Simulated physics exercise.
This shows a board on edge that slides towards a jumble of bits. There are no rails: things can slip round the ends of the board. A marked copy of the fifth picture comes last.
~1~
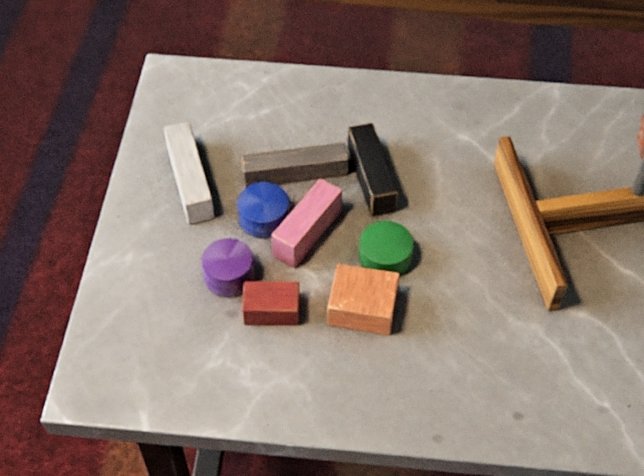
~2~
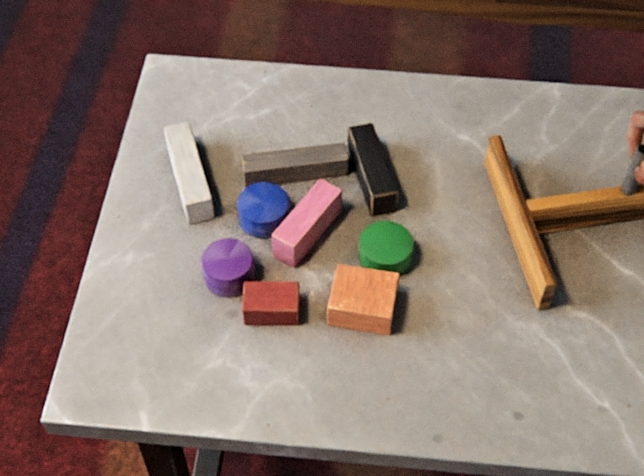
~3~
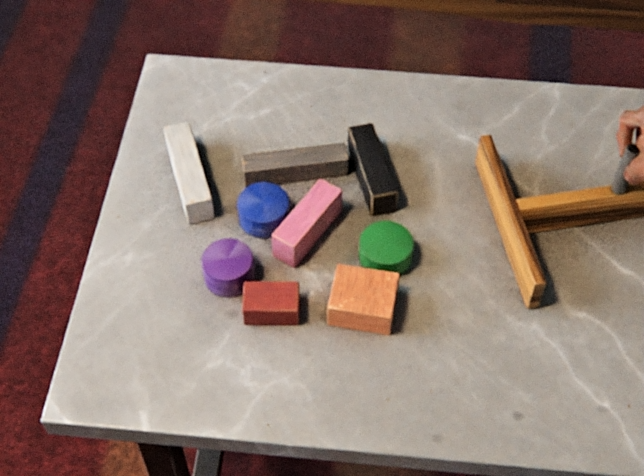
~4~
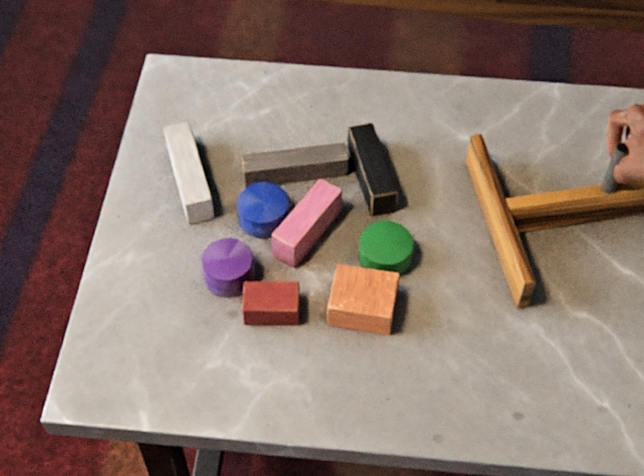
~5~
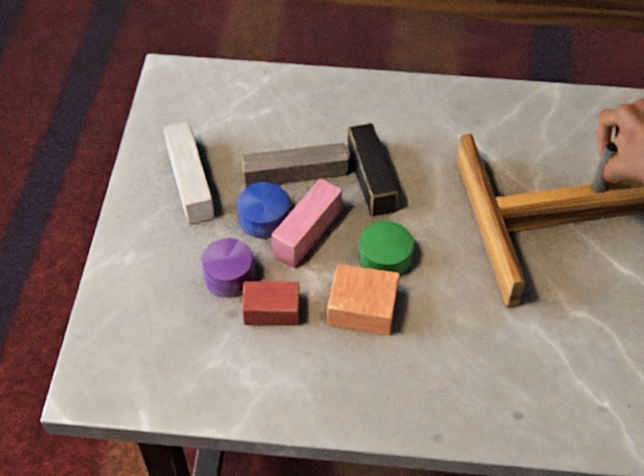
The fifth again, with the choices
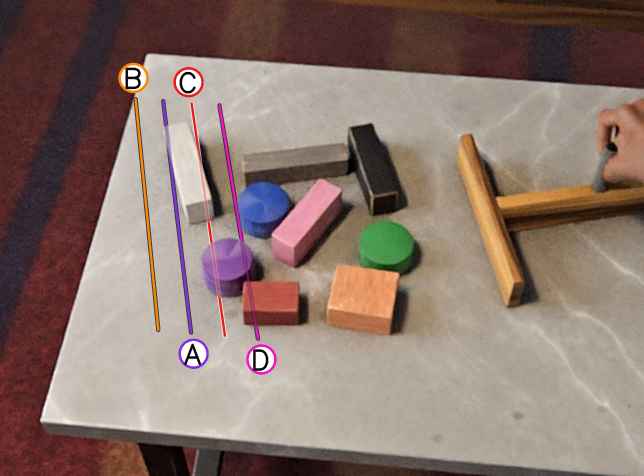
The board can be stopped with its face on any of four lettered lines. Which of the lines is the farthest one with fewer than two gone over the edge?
It should halt at C.
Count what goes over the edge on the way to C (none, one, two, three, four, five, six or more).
By then, one.
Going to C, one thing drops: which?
The white bar goes over.
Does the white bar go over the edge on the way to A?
Yes.
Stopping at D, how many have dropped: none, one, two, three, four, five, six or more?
By then, one.
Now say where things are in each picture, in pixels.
The first frame shows red block (271, 304); purple tin (229, 268); grey bar (295, 165).
The second frame shows board (522, 206); black stick (372, 169).
The third frame shows board (511, 205); green tin (386, 250).
The fourth frame shows board (501, 204); pink bar (308, 223).
The fifth frame shows board (492, 203); red block (271, 304); purple tin (229, 268); grey bar (295, 165).
On the marked copy, A at (176, 207); B at (146, 205); C at (207, 209); D at (237, 212).
Taking C. A third of the way, board (388, 195); black stick (355, 168); grey bar (287, 166).
Two thirds of the way, board (286, 187); white bar (126, 180); grey bar (191, 166).
When it is over, board (209, 181); white bar over the edge; grey bar (120, 169); one fallen.
As for the rest, A drops two; B drops three; D is within the limit but short.
